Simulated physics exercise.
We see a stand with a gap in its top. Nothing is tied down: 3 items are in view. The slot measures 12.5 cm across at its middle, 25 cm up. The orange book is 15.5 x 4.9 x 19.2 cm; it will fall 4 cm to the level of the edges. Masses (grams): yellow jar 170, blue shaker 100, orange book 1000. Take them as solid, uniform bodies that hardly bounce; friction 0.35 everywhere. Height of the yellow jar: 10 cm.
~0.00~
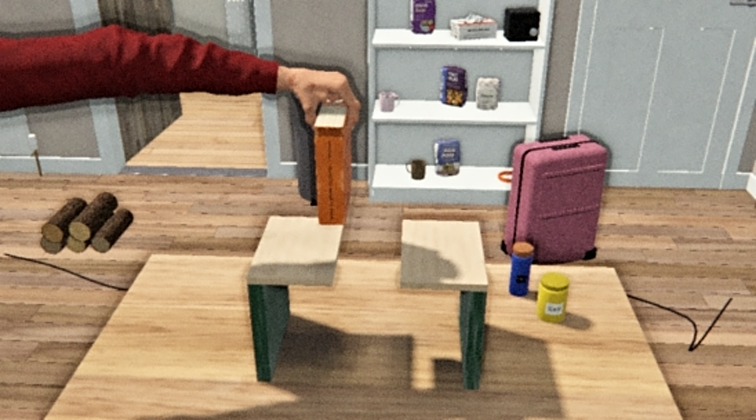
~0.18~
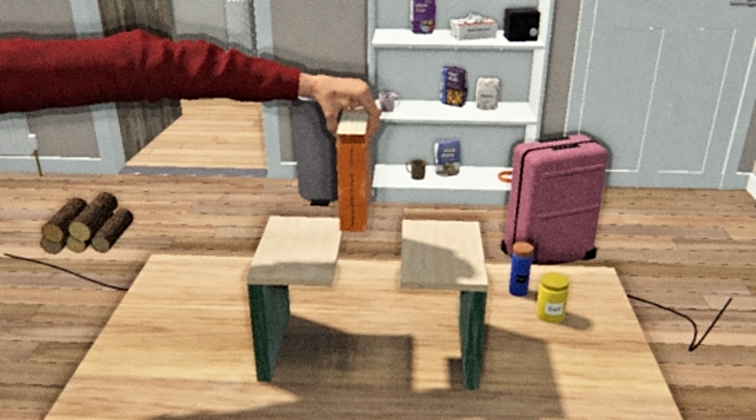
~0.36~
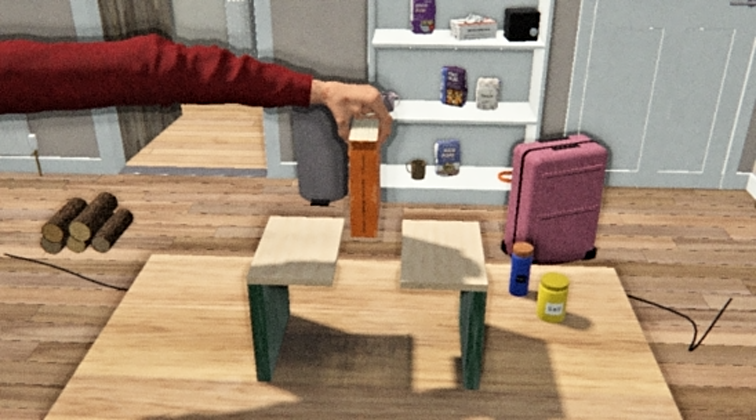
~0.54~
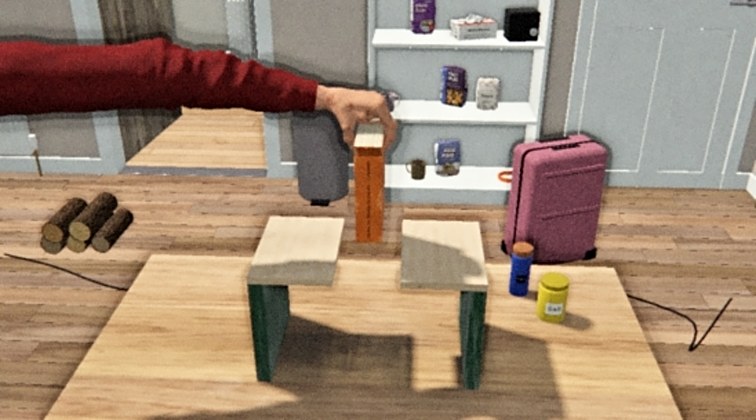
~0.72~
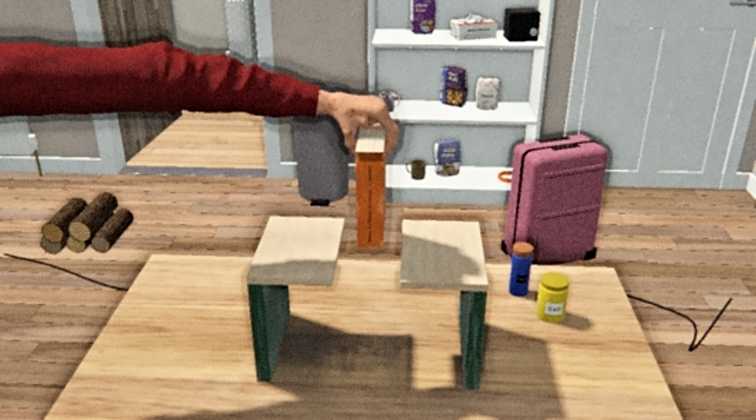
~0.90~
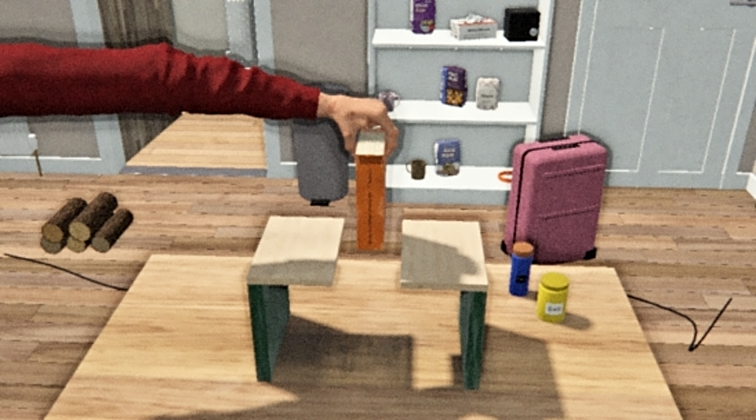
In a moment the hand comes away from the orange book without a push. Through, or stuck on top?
The book drops through.
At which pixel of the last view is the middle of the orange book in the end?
At about (372, 312).
After 1.10 s, orange book moved 5 cm near (372, 209).
After 1.20 s, orange book moved 20 cm near (372, 273).
After 1.30 s, orange book moved 29 cm near (372, 312).
In the end (1.9 s), not toppled but over 4 cm from the start, orange book; the other 2 under 4 cm from the start. At the end, from the last picture's camera, orange book near (372, 312). The book goes down the gap.
